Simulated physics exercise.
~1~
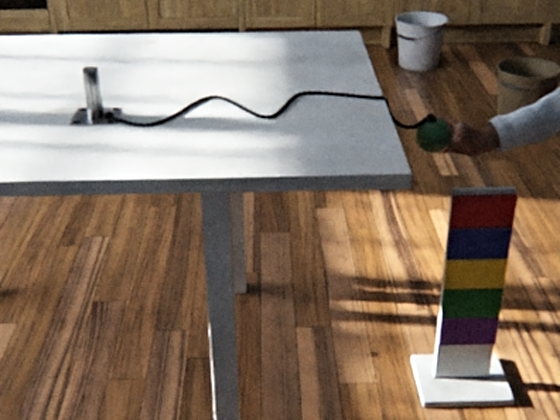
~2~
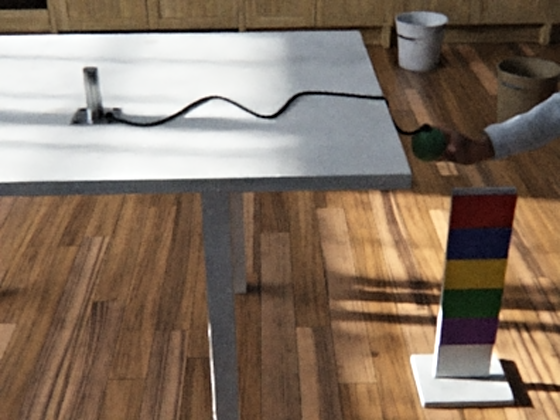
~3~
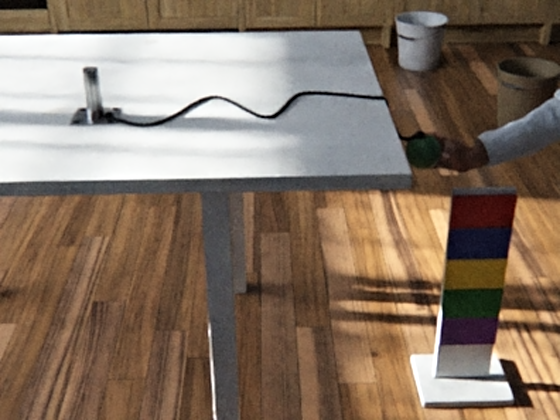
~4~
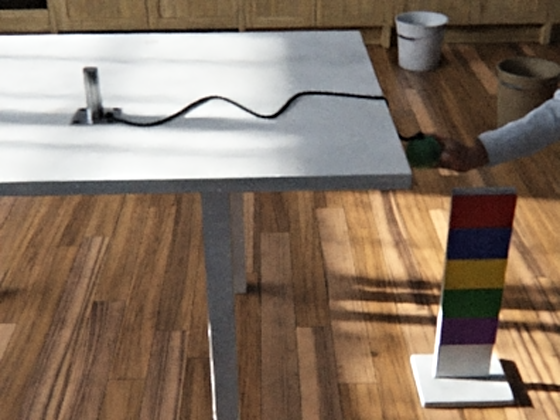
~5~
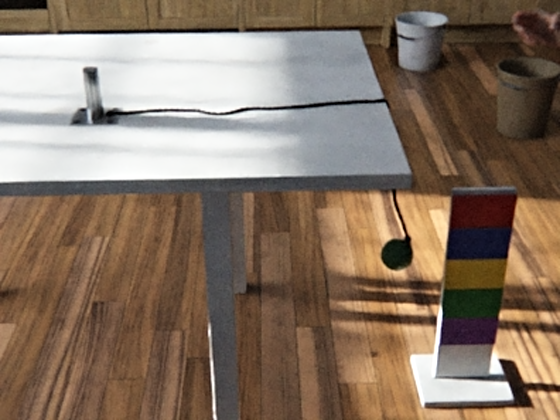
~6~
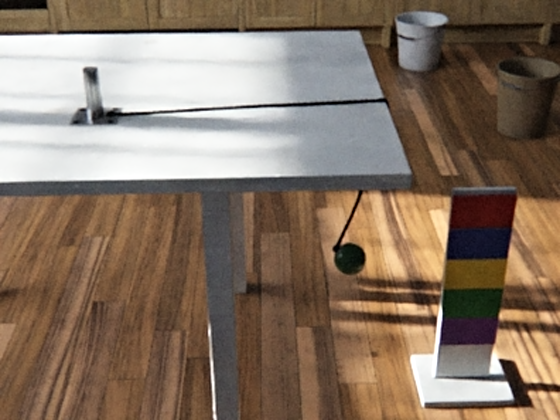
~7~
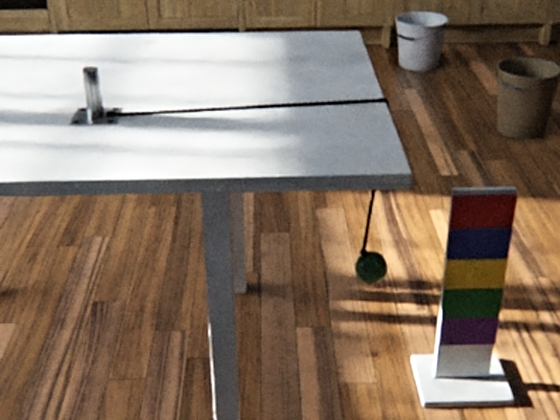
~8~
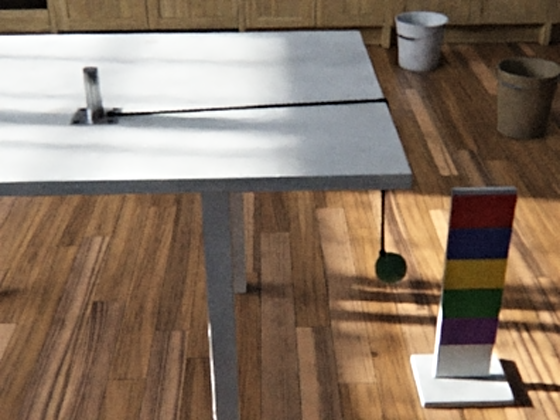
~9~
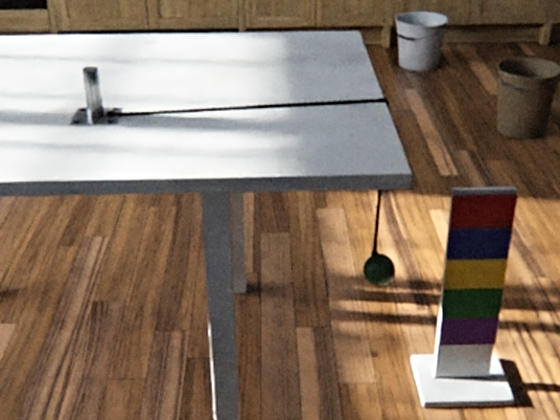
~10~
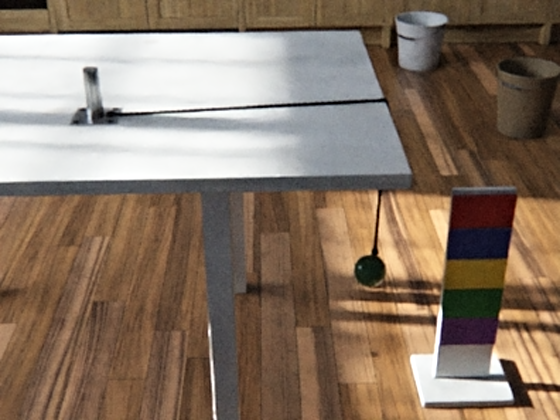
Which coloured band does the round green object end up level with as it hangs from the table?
It ends up level with the yellow band, hanging to the left of the striped board.
